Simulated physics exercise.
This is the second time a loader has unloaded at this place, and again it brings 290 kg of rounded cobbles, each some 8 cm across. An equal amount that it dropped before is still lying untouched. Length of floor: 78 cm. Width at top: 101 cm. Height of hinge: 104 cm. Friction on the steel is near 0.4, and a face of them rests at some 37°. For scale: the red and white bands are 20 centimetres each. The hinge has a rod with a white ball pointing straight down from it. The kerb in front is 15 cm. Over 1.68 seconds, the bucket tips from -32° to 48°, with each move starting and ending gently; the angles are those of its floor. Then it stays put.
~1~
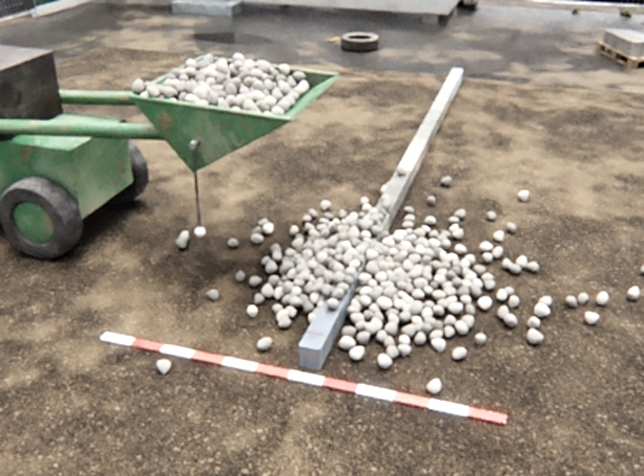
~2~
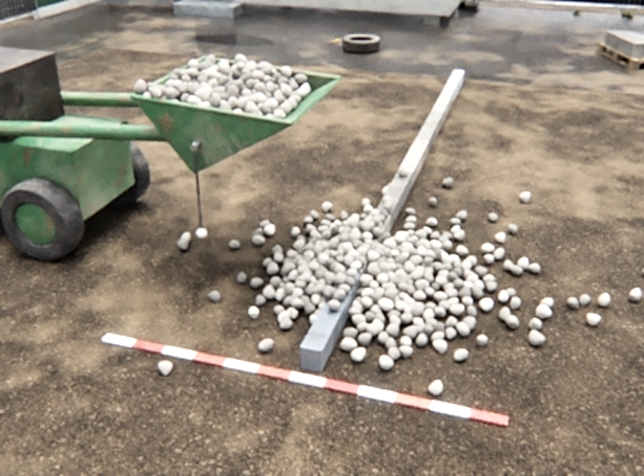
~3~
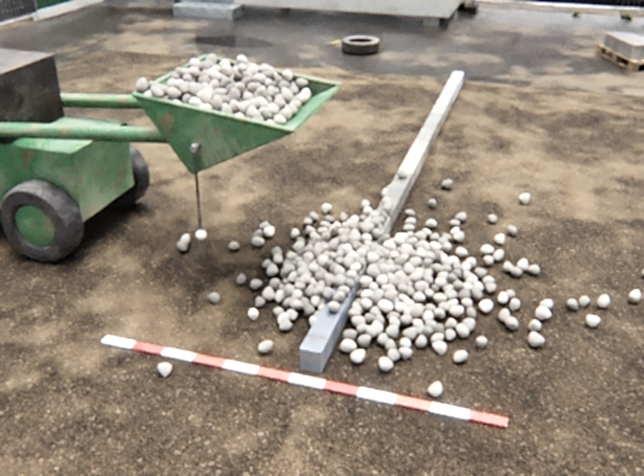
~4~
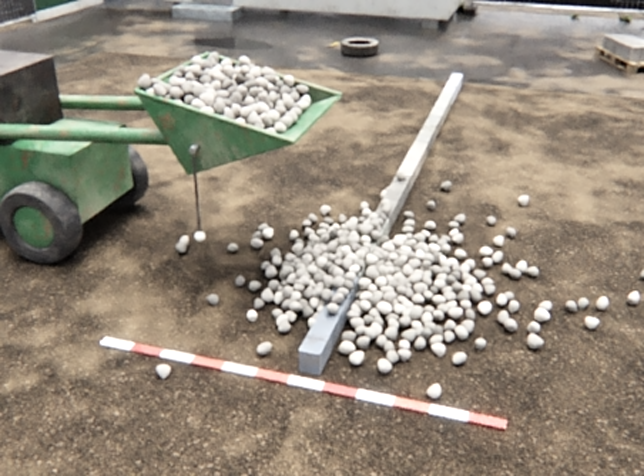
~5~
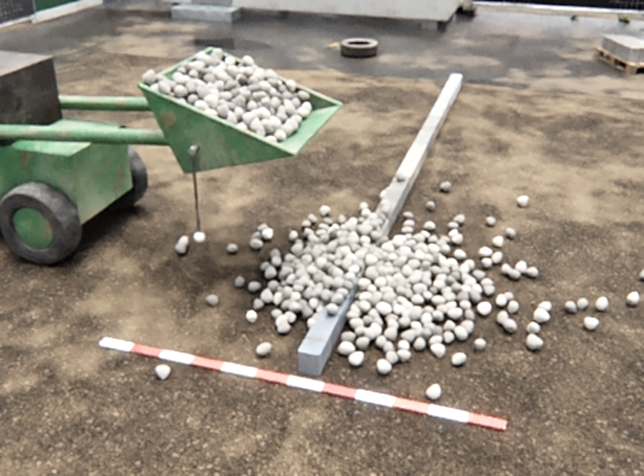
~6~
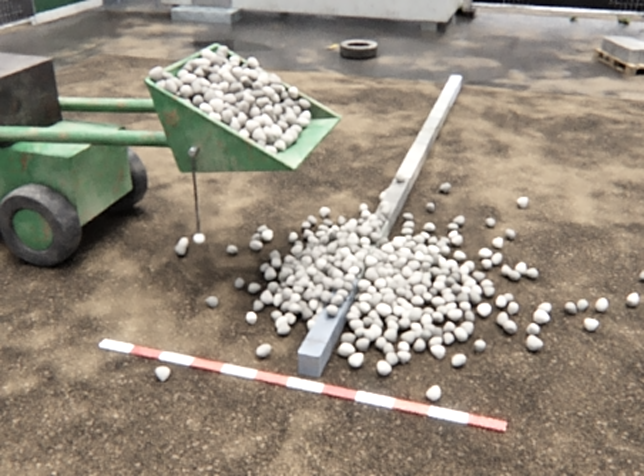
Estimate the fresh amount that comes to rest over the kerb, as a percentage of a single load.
About 8 per cent of a load.
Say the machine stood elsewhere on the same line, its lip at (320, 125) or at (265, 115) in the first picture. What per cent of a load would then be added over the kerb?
30 %, then 0 %.
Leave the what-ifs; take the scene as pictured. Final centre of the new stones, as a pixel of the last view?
I'd put their centre close to (308, 255).
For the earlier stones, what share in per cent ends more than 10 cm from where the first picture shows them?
Close to 10 in a hundred of them.
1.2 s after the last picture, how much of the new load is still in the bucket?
About 5 per cent.
Then, 0.7 s after the last picture the floor is at 36°; in per cent of one load, 89 in the bucket, 59 on this side of the kerb, 52 over the kerb; the foremost stones are at (589, 305).
Then, 1.2 s after the last picture the floor is at 48°; in per cent of one load, 7 in the bucket, 137 on this side of the kerb, 56 over the kerb; the foremost stones are at (589, 305).
Then, 1.5 s after the last picture the floor is at 48°; in per cent of one load, 0 in the bucket, 141 on this side of the kerb, 59 over the kerb; the foremost stones are at (589, 305).
Then, 4.0 s after the last picture the floor is at 48°; in per cent of one load, 0 in the bucket, 140 on this side of the kerb, 60 over the kerb; the foremost stones are at (589, 305). Net gain over the kerb, 8.
